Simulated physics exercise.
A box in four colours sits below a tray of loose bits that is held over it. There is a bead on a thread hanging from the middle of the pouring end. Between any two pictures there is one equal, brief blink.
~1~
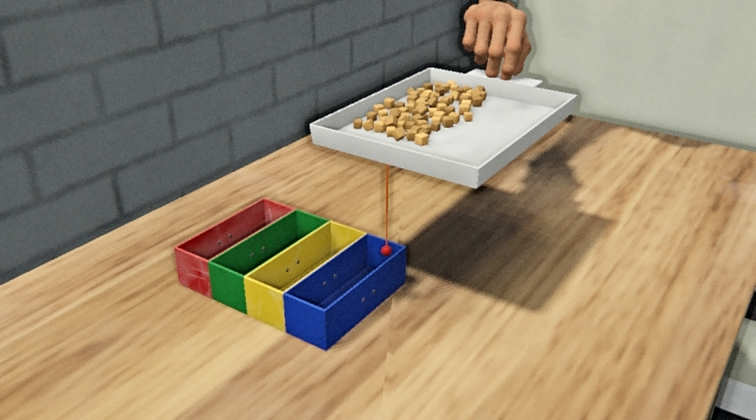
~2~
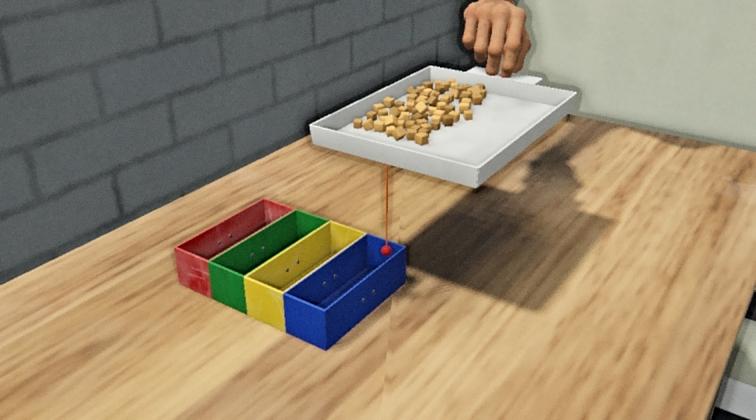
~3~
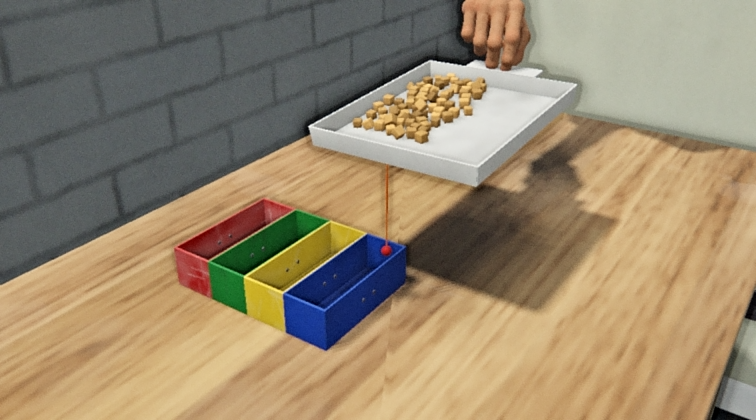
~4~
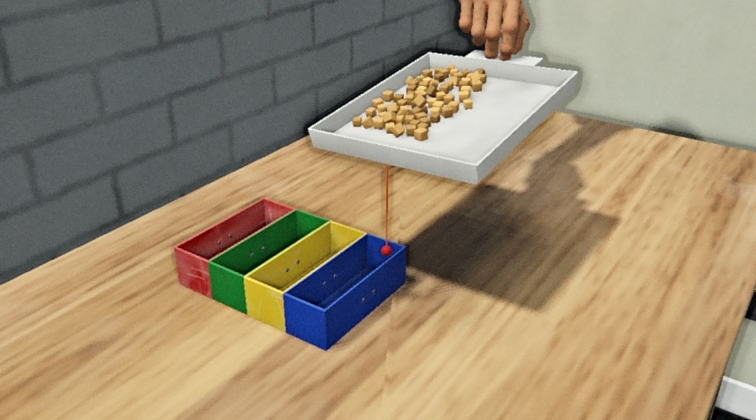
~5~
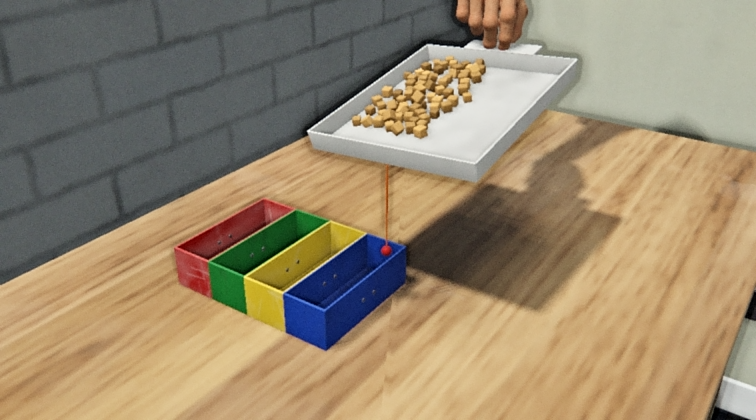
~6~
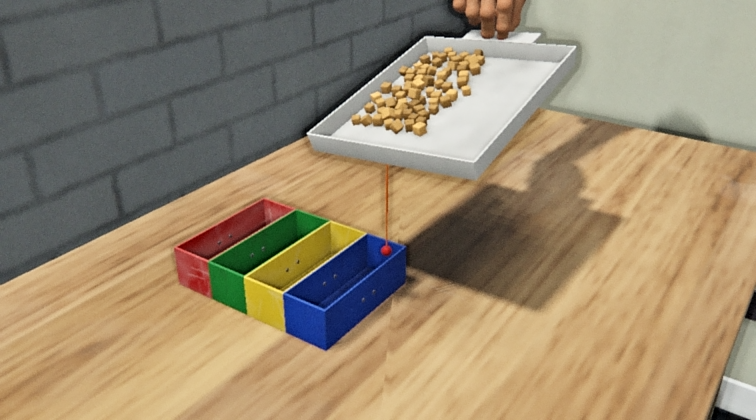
A pale wooden tabletop beside a grey brick wall is seen from above at an angle, and the camera stays still. At the upper right a hand holds a white tray of small tan wooden cubes, with a red bead hanging beneath on a thread beside a red, green, yellow and blue box. The tray's far side rises slowly, tilting it slightly toward the viewer, while the cubes stay clustered.
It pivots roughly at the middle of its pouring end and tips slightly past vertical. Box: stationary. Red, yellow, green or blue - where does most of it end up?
Most of it ends up in yellow.
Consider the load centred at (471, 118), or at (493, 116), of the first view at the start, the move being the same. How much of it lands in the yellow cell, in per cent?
You'd get near 50 percent first and near 50 percent next.
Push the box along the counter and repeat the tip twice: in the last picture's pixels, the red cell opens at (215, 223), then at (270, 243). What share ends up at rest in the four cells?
100 %, 90 %.
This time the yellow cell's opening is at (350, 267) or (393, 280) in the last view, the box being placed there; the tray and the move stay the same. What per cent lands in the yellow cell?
About 20 per cent, then about 0 per cent.
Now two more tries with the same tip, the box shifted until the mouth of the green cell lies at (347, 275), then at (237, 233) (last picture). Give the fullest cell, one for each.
First try: Red. Second try: That blue cell.
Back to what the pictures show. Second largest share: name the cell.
The answer would be the green cell.
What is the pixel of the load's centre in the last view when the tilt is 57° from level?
At about (355, 113).
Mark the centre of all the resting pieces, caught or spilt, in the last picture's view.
I'd say the middle ends up at about (295, 288).
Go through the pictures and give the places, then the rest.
Corners of the pouring end at (313, 124) and (477, 167), level; middle of the load at (433, 113), small wooden cubes; bead on its thread at (387, 251); red cell at (193, 269); green cell at (228, 284); yellow cell at (265, 300); blue cell at (305, 318), in the first picture.
Corners of the pouring end at (313, 125) and (477, 167), level; middle of the load at (433, 112), in the second picture.
Corners of the pouring end at (312, 126) and (477, 165), tipped barely, lowest at the left corner; middle of the load at (433, 109), in the third picture.
Corners of the pouring end at (311, 128) and (476, 164), tipped a little, lowest at the left corner; middle of the load at (432, 103), in the fourth picture.
Corners of the pouring end at (311, 131) and (474, 162), tipped a little, lowest at the left corner; middle of the load at (432, 98), in the fifth picture.
Corners of the pouring end at (310, 133) and (473, 161), tipped a little, lowest at the left corner; middle of the load at (431, 93); red cell at (193, 269); green cell at (228, 284); yellow cell at (265, 300); blue cell at (305, 318), in the sixth picture.
Soon after the last picture, tray tipped steeply; nearly all on the tray; a stray few falling or outside the box.
A little later, tray tipped right over; nearly all on the tray; a small part in the yellow cell; a stray few in the blue cell; a stray few falling or outside the box.
Later still, tray tipped past a quarter turn; about half in the yellow cell; about a quarter in the green cell; a small part in the blue cell; a stray few in the red cell; a small part falling or outside the box.
At rest, tray tipped past a quarter turn; about half in the yellow cell; about a quarter in the green cell; a small part in the blue cell; a stray few in the red cell; a small part outside the box.
